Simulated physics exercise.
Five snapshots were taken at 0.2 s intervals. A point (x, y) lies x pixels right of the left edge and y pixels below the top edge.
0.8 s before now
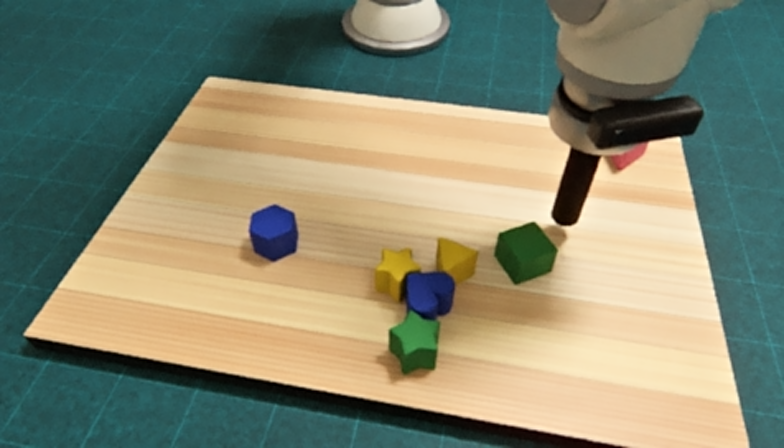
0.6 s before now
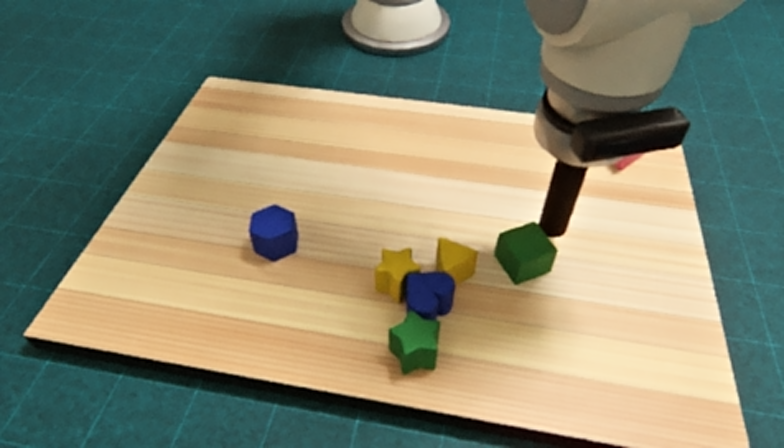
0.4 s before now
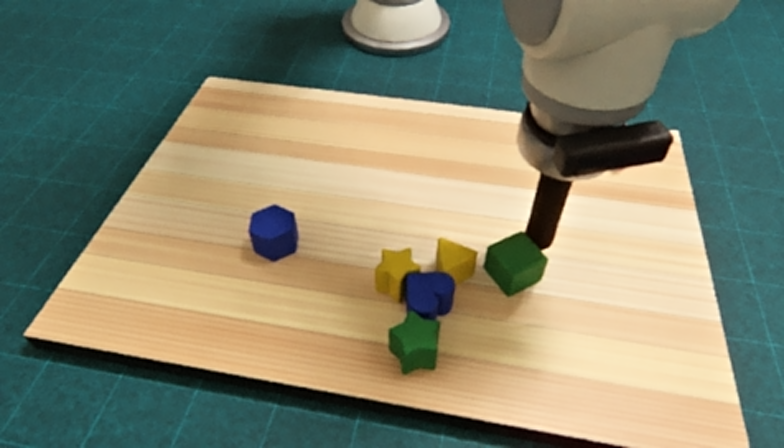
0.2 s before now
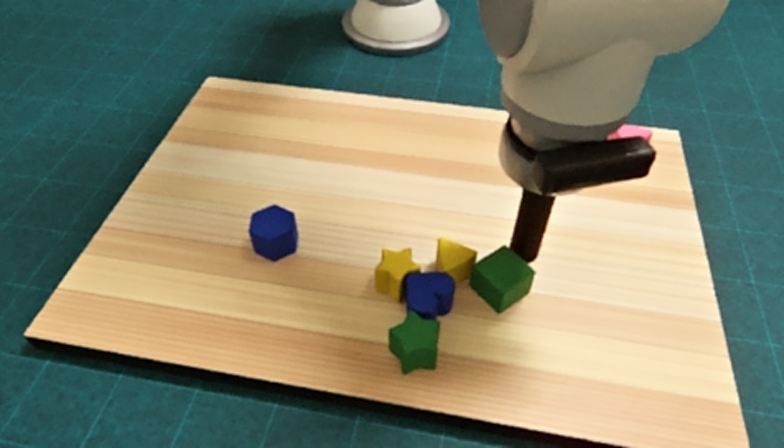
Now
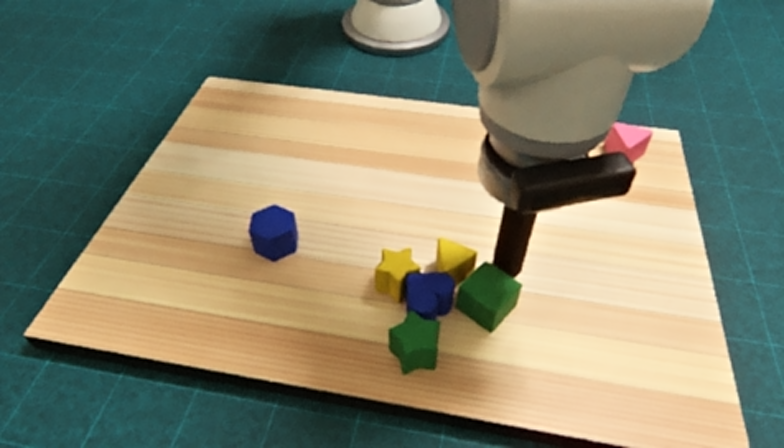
The clip shows a robot arm with a dark rod above a wooden board of colored blocks; the rod moves down and left, then pushes the green square block a short way toward the lower left, near the blue heart-shaped block.
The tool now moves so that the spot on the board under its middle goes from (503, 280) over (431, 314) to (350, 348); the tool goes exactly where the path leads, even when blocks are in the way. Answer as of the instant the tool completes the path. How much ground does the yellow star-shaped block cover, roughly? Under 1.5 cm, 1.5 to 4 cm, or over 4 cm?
Once the path is done, the yellow star-shaped block lies within 1.5 cm of its present place.
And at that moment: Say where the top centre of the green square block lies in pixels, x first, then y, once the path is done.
The green square block ends near (461, 322).
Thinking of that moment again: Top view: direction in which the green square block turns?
Turns anticlockwise.
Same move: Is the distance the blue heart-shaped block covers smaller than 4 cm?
It seems not.
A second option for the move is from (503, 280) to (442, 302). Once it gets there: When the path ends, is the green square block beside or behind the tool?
Yes - that is the case.
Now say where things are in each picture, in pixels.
In the first picture, tip of the tool (565, 217), middles of tops, yellow star-shaped block (398, 262), green star-shaped block (416, 332), blue heart-shaped block (428, 288), green square block (528, 240).
In the second picture, tool (552, 228), nothing pushed.
In the third picture, tool (538, 240), green square block (518, 251).
In the fourth picture, tool (523, 253), green square block (505, 267).
In the fifth picture, tool (506, 267), yellow star-shaped block (398, 262), green star-shaped block (416, 332), blue heart-shaped block (428, 288), green square block (491, 284).
The first path, step by step. One third of the way, tool (458, 290); yellow star-shaped block (393, 262), turned 15° clockwise; green star-shaped block (412, 334), turned 20° anticlockwise; blue heart-shaped block (416, 292); green square block (468, 315), turned 35° anticlockwise.
Two thirds of the way, tool (405, 314); yellow star-shaped block (389, 262), turned 35° clockwise; green star-shaped block (402, 344), turned 60° anticlockwise; blue heart-shaped block (358, 306), turned 30° clockwise; green square block (461, 322), turned 70° anticlockwise.
At the end, tool (348, 335); yellow star-shaped block (389, 262), turned 35° clockwise; green star-shaped block (389, 352), turned 110° anticlockwise; blue heart-shaped block (309, 307), turned 80° clockwise; green square block (461, 322), turned 70° anticlockwise.
